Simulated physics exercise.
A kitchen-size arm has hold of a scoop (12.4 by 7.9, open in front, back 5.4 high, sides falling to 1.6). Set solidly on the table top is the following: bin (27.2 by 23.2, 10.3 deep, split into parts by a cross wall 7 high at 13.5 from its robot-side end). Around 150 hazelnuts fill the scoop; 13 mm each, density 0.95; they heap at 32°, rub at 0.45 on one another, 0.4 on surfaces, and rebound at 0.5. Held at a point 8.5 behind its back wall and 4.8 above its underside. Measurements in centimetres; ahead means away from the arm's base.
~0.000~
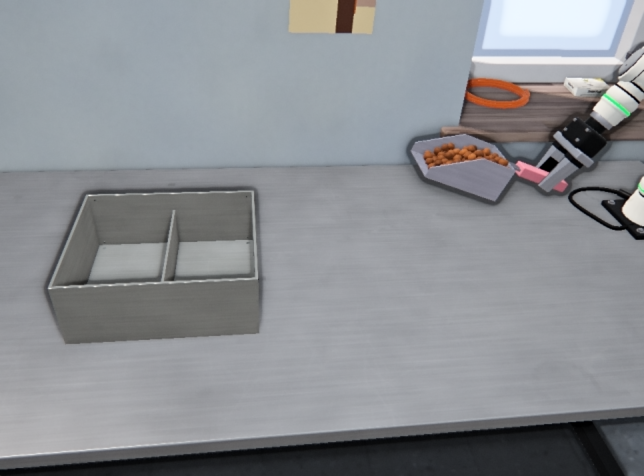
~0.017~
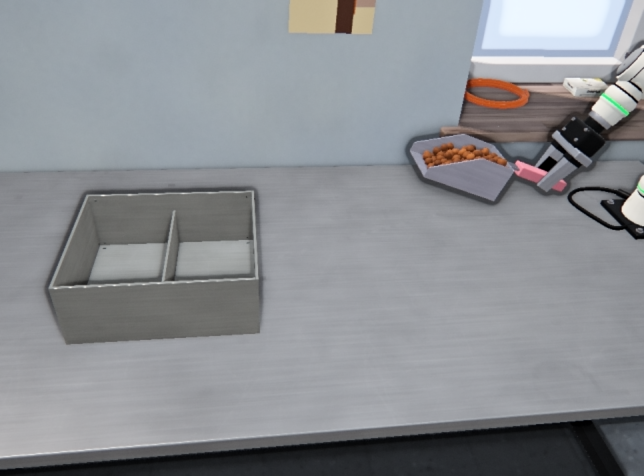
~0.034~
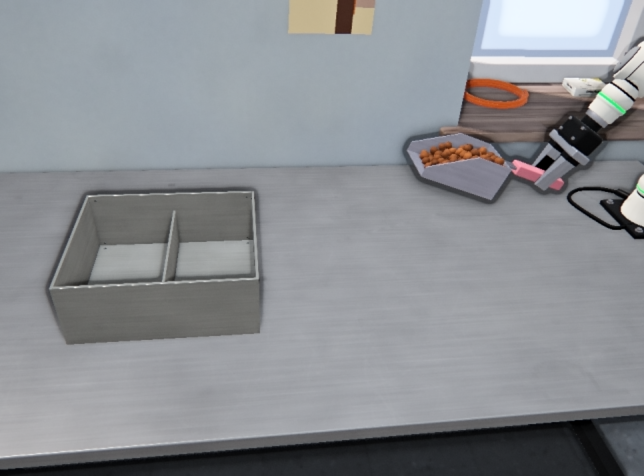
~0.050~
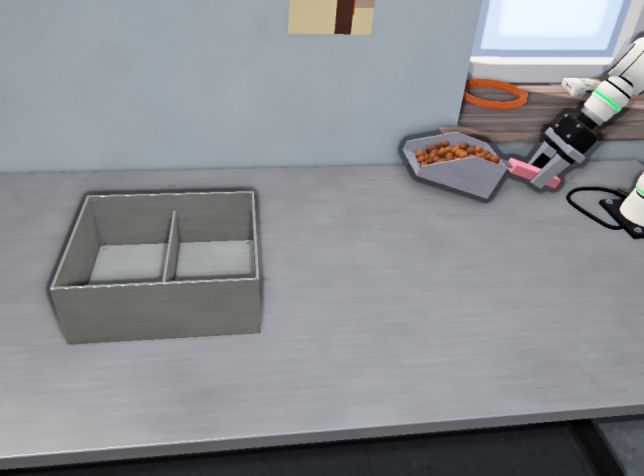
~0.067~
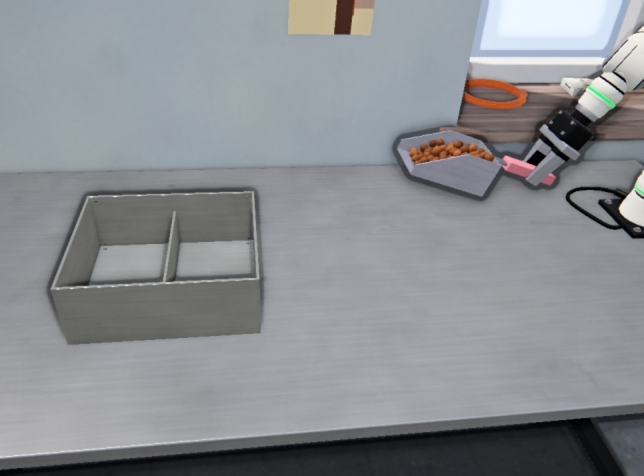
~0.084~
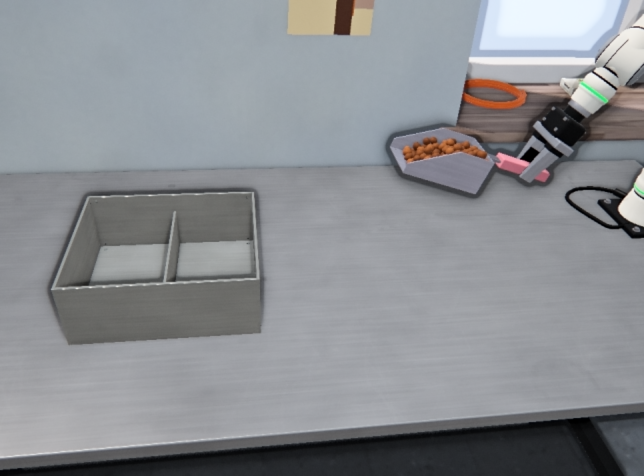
A white and black robot arm at the right grips the pink handle of a grey scoop filled with brown nuts, seen from a fixed, raised view over a grey countertop against a pale blue wall. A grey open box with two compartments sits at the left, and an orange ring lies near the window. The arm slowly moves the scoop a short way left, while the box stays still.
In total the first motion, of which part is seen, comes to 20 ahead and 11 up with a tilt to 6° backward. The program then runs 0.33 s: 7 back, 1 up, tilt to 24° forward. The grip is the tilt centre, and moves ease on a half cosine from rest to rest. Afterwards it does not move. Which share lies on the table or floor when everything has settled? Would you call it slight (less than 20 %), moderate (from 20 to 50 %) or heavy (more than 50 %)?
I would call it heavy.
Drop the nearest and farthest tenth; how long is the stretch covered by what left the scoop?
Roughly 28 cm long.
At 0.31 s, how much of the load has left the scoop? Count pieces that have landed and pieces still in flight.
Share gone: Around 0 %.
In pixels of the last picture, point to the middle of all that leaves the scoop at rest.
I'd put it at roughly (275, 277).
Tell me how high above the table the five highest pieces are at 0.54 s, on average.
Roughly 24 cm high.
By 0.31 s, tilted 6° backward, highest piece 32 above the table; 154 on the scoop.
By 0.54 s, tilted 16° forward, highest piece 24 above the table; 43 on the scoop, 43 in the robot-side part, 68 in flight or on a rim.
By 0.85 s, tilted 24° forward, highest piece 19 above the table; 69 on the table or floor, 54 in the robot-side part, 4 on the scoop, 27 in flight or on a rim.
By 1.90 s, tilted 24° forward, highest piece 1 above the table; 100 on the table or floor, 54 in the robot-side part.
Final count, 100 on the table or floor, 54 in the robot-side part. That is 65 % on the table or floor.
